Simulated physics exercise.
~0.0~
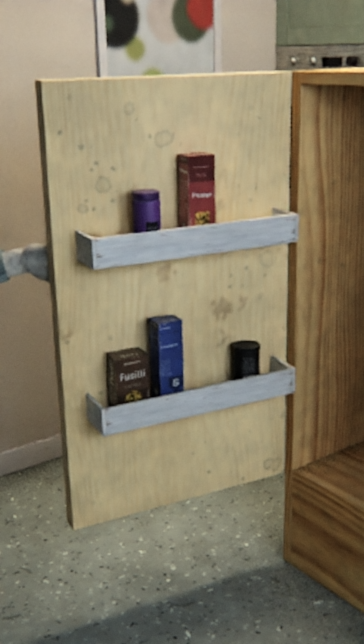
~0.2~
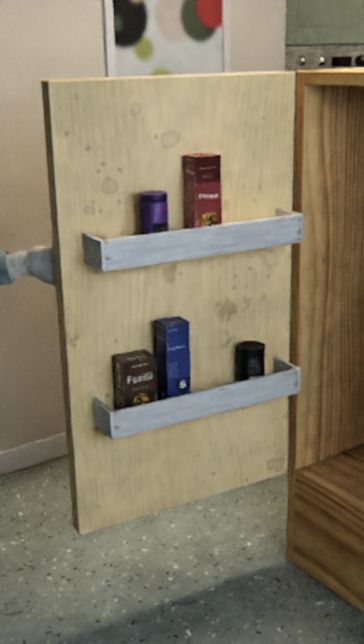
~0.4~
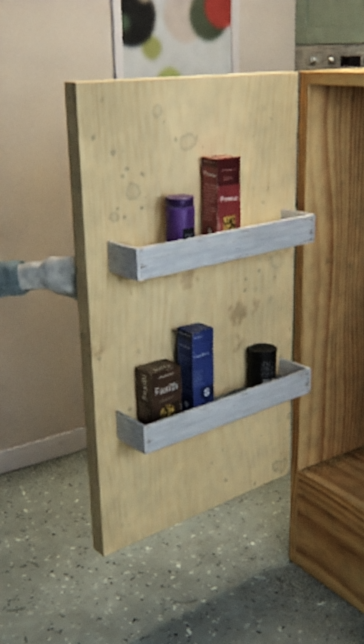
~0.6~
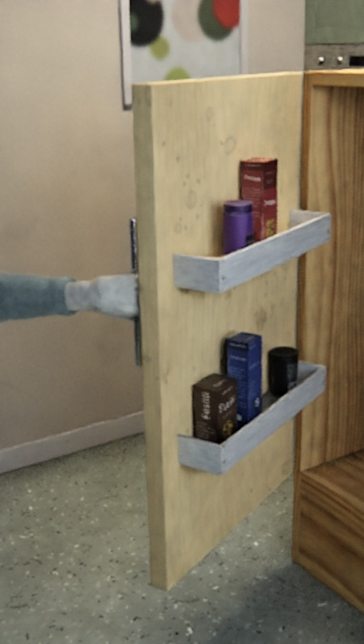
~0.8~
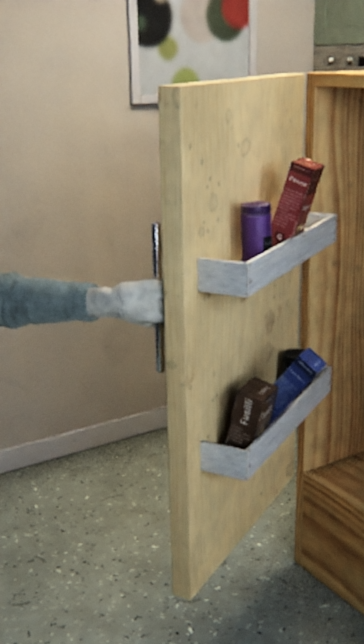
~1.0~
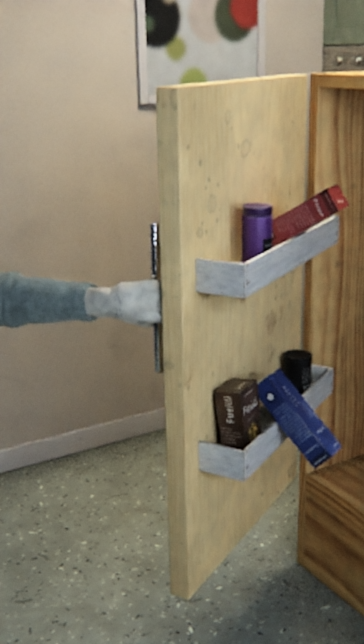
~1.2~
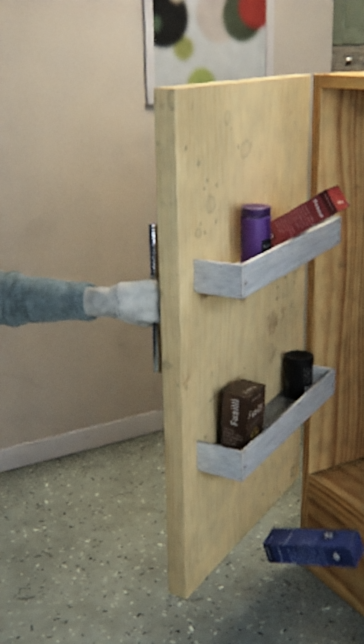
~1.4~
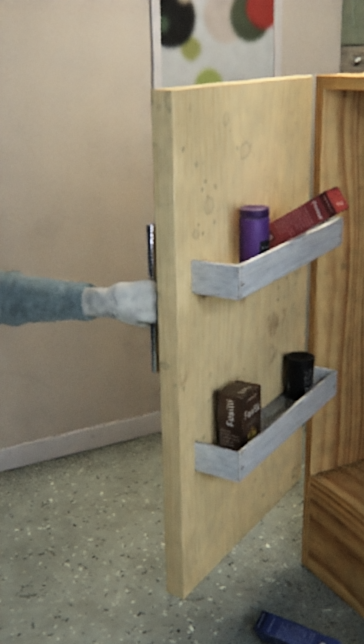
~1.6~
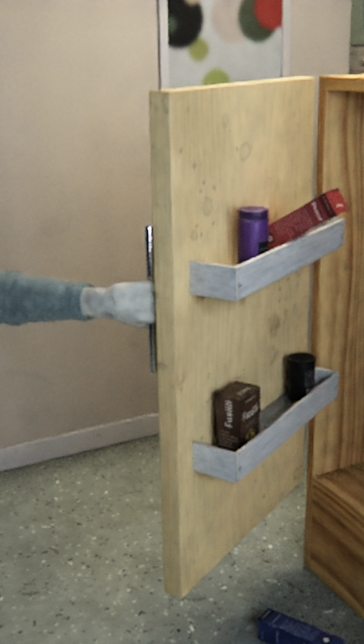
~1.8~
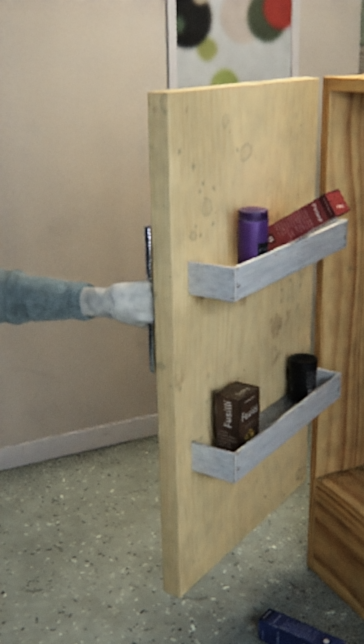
A blue carton tumbled out of the lower rack and landed on the floor after a gloved hand stopped a swinging pantry door partway, while the red carton tipped over against the upper rack and the brown carton, purple jar and black tin stayed upright.
